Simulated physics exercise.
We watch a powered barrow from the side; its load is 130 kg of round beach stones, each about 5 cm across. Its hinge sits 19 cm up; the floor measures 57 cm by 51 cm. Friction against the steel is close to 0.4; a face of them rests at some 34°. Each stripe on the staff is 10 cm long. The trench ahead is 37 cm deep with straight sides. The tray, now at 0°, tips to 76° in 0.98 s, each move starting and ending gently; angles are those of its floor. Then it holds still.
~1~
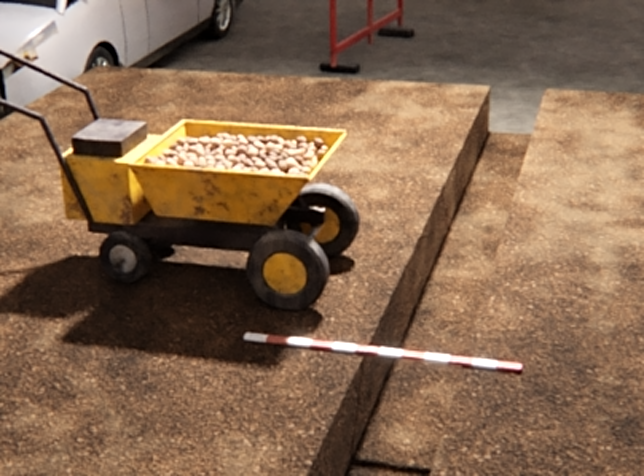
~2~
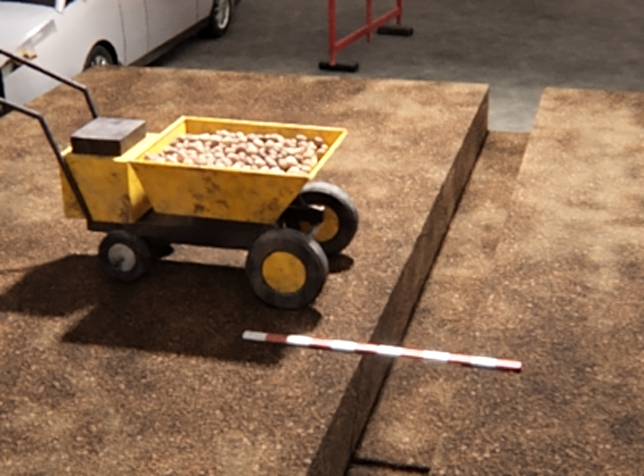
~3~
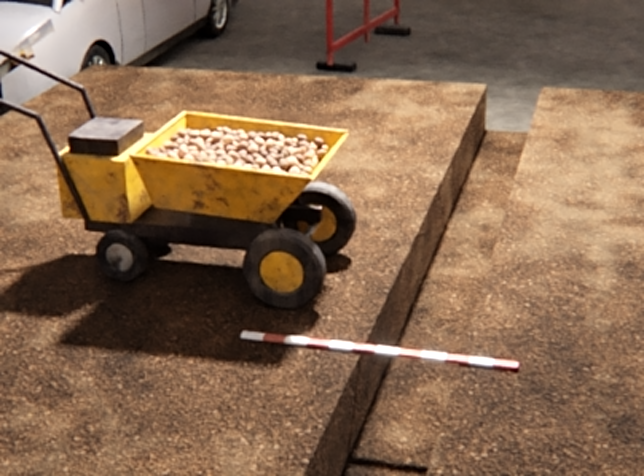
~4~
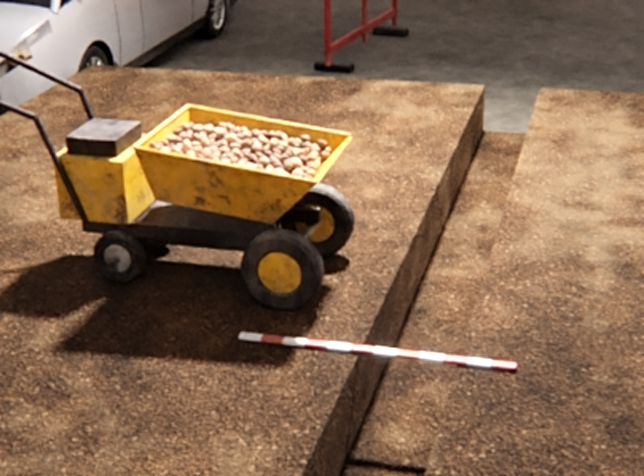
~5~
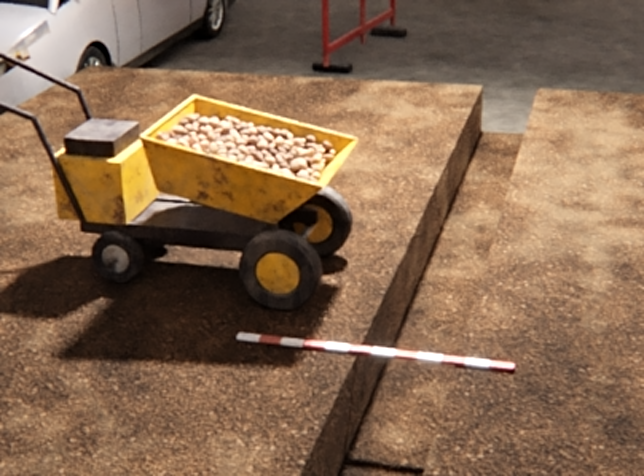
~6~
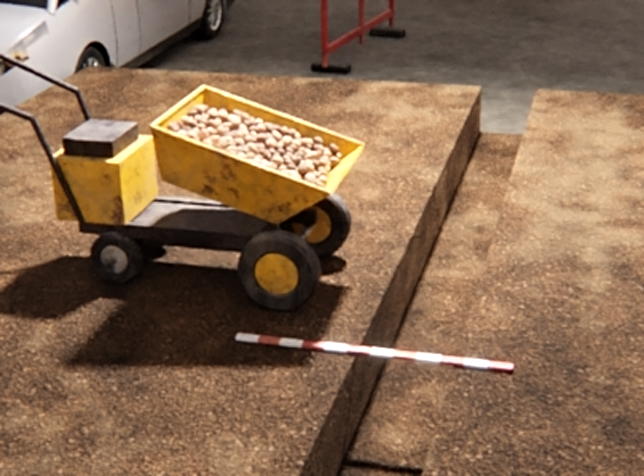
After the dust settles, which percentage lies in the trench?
Close to 90 in a hundred.
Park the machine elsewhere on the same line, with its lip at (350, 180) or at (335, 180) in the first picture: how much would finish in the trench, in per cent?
First some 40, then 60 per cent.
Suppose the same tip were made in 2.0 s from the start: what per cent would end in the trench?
It would be near 100 per cent.
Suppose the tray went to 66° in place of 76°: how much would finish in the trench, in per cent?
In that case some 85 per cent.
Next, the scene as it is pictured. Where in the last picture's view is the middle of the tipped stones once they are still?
Around (440, 351).
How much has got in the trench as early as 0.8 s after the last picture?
Some 55 per cent.
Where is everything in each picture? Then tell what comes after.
In the first frame, lip at (309, 179), floor tilted 0°, highest stones at (232, 145).
In the second frame, the tray is at 1°, its lip at (310, 178); the top of the load is at (220, 142).
In the third frame, the tray is at 3°, its lip at (312, 179); the top of the load is at (210, 139).
In the fourth frame, lip at (316, 183), floor tilted 7°, highest stones at (198, 133).
In the fifth frame, lip at (322, 187), floor tilted 11°, highest stones at (198, 125).
In the sixth frame, lip at (330, 193), floor tilted 17°, highest stones at (203, 116).
Then, 0.4 s after the last picture the floor is at 65°, 100 % in the tray; the foremost stones are at (394, 225).
Then, 0.8 s after the last picture the floor is at 76°, 39 % in the tray, 56 % in the trench, 5 % past the trench; the foremost stones are at (502, 294).
Then, 1.1 s after the last picture the floor is at 76°, 6 % in the tray, 84 % in the trench, 10 % past the trench; the foremost stones are at (623, 312).
Then, 3.1 s after the last picture the floor is at 76°, 0 % in the tray, 90 % in the trench, 10 % past the trench; the foremost stones are past the picture's edge.
